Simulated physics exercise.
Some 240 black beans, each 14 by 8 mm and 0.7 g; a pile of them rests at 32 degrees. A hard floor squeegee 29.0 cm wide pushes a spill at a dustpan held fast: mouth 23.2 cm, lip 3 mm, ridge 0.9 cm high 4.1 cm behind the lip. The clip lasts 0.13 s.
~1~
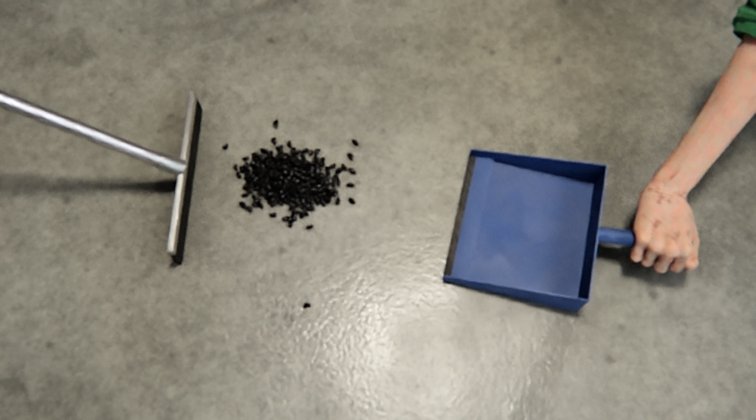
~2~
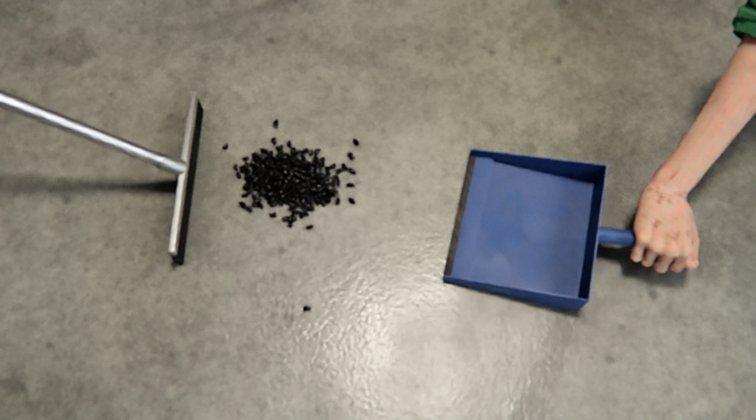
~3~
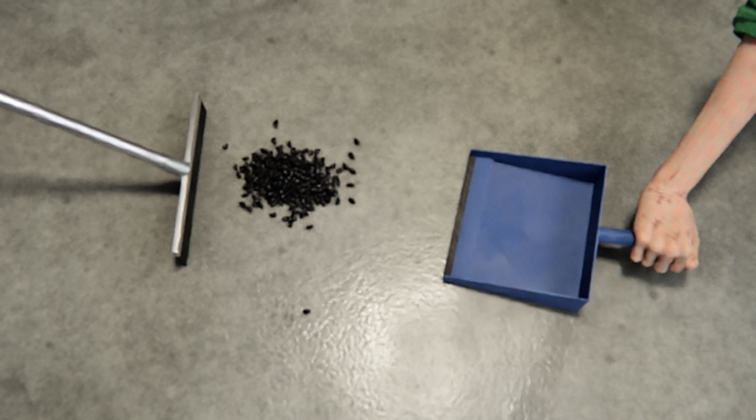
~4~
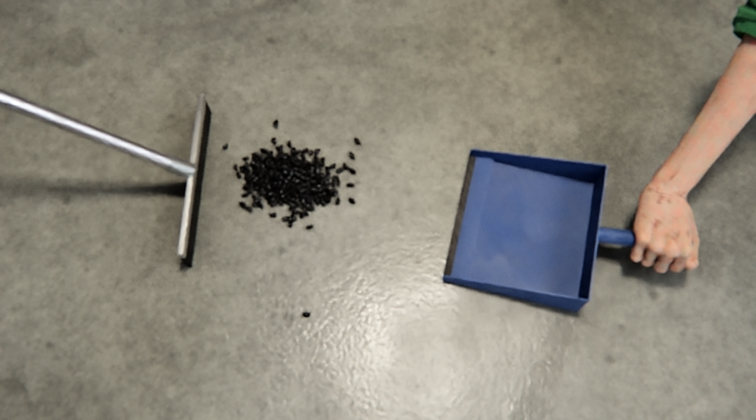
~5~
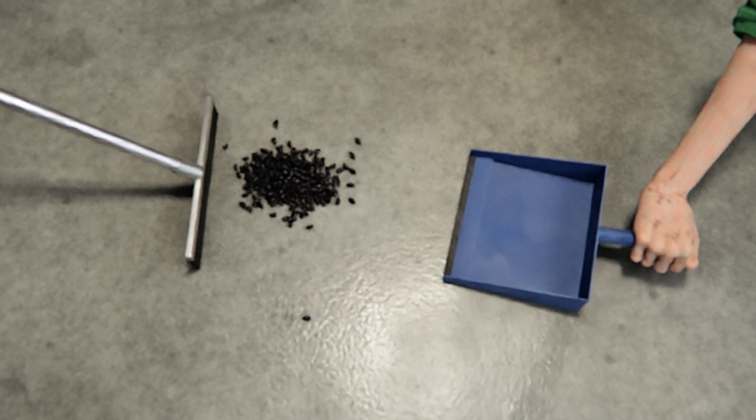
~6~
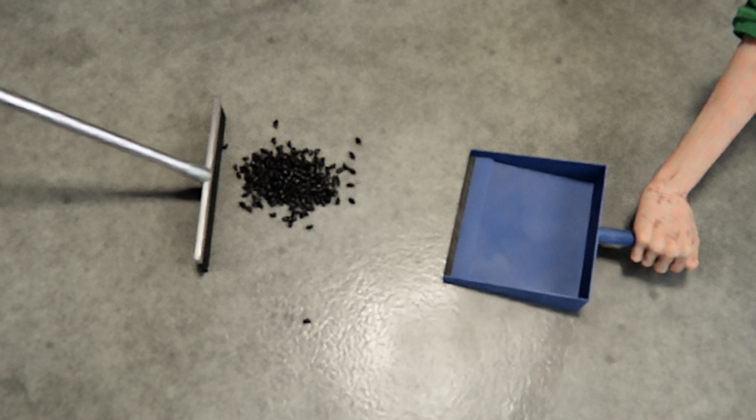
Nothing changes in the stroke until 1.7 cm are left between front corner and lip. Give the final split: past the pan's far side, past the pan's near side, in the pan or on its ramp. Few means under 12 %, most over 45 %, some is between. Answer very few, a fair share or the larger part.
Far side: Very few, near side: Very few, pan: Very few.
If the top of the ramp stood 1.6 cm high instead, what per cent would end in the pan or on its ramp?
In that case some 5 per cent.
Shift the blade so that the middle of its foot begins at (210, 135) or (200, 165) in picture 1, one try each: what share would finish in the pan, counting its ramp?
Some 25 and 10 per cent.
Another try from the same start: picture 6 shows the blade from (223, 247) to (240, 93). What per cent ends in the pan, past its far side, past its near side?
Pan 30, far 35, near 5.
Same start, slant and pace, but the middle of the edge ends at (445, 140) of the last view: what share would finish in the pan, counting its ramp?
About 20 per cent.
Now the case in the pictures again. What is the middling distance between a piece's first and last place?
Roughly 26 cm.
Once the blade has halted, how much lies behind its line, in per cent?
About 20 per cent.
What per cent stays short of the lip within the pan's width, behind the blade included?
Some 85 per cent.
Then, 0.33 s after the last picture, middle of the blade 23 cm from the lip; 0 % over the lip, far side 0 %, near side 0 %.
Then, 0.54 s after the last picture, middle of the blade 12 cm from the lip; 0 % over the lip, far side 0 %, near side 5 %.
Then, 0.88 s after the last picture, middle of the blade 5 cm from the lip; 5 % over the lip, far side 5 %, near side 5 %.
In the end, far side 5 %, near side 5 %, pan 5 %, in front of the lip or behind the blade 85 %.
